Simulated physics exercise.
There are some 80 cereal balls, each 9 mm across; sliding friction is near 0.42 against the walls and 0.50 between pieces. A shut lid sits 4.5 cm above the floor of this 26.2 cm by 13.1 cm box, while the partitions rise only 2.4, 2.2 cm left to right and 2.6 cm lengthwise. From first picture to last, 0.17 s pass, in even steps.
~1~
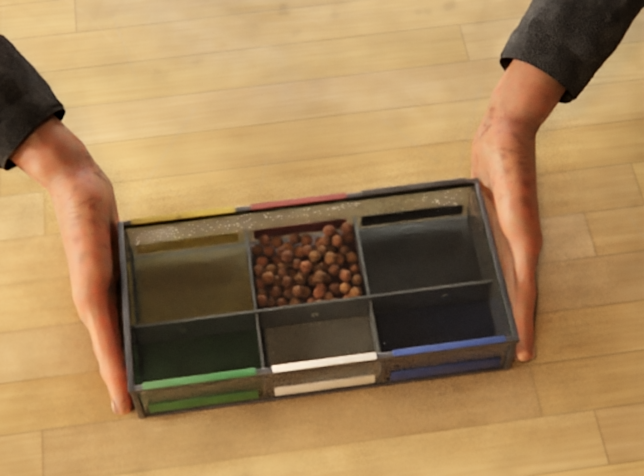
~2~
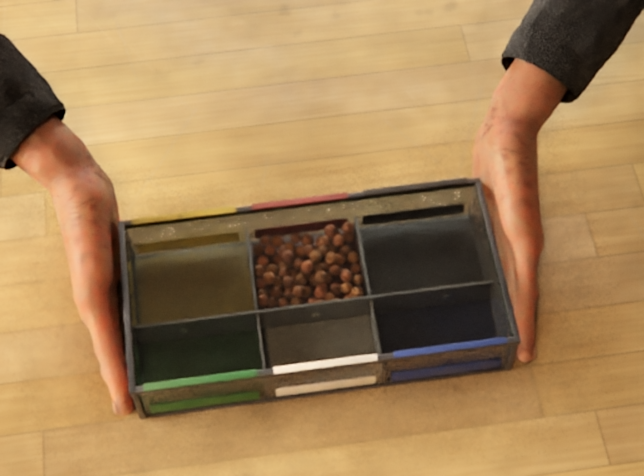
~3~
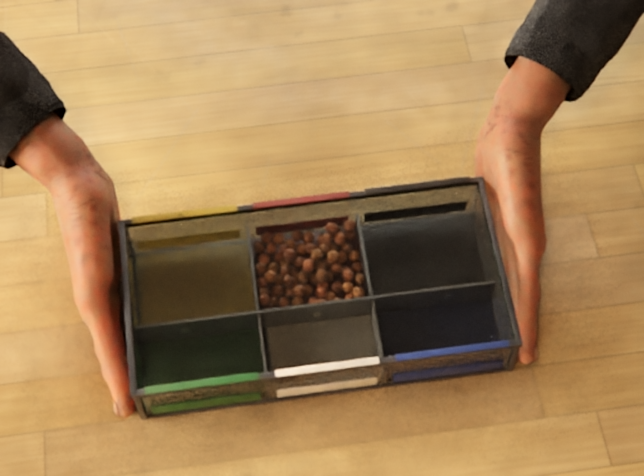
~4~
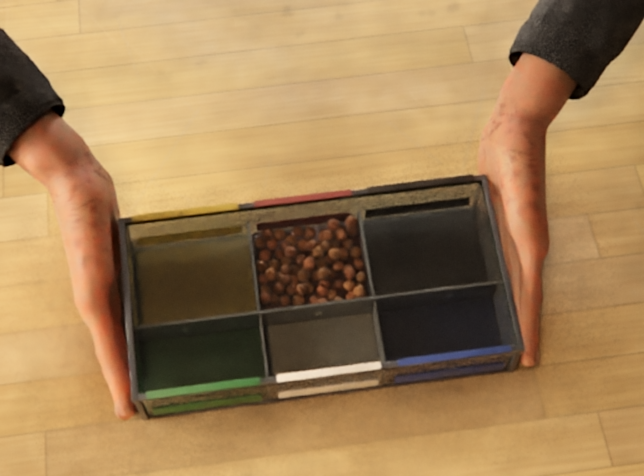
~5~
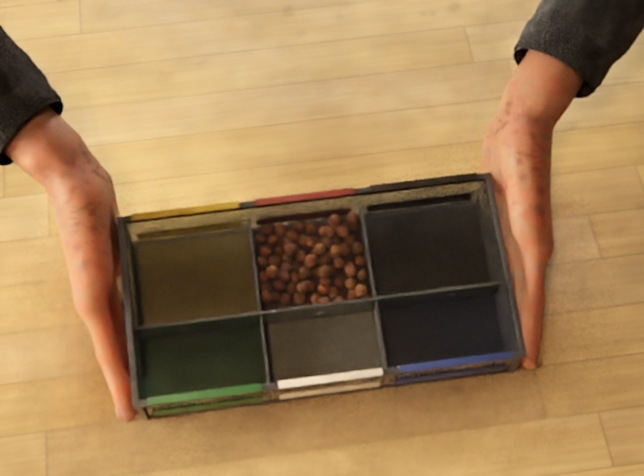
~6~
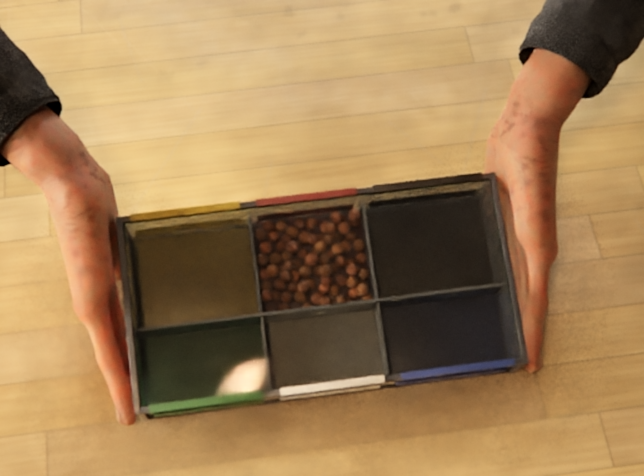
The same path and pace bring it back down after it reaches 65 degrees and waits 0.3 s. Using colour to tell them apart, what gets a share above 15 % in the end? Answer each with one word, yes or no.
Red: Yes. Blue: No. Green: No. Yellow: No. White: No. Black: No.
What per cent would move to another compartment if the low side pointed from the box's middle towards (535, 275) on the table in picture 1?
Near 10 percent, give or take.
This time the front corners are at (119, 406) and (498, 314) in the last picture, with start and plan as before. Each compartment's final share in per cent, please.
Red 70; blue 0; green 25; yellow 5; white 0; black 0.
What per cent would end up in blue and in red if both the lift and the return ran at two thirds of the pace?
The blue compartment would end with 0 per cent and the red compartment with 100 per cent.
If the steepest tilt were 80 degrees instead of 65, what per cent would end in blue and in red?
You'd get blue at 5 % and red at 65 %.
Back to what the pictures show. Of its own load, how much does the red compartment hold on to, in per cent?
Share retained: Some 90 per cent.
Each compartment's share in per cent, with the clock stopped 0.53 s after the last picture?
It splits as red 90, blue 0, green 0, yellow 0, white 5 and black 0 percent.
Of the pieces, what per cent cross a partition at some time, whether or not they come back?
Around 10 percent.
Then, 0.53 s after the last picture, tilt 65 degrees; red 90 %, white 5 %.
Then, 0.88 s after the last picture, tilt 38 degrees; red 90 %, white 10 %.
Then, 1.33 s after the last picture, tilt 0 degrees; red 90 %, white 10 %.
In the end, red 90 %, blue 0 %, green 0 %, yellow 0 %, white 10 %, black 0 %.
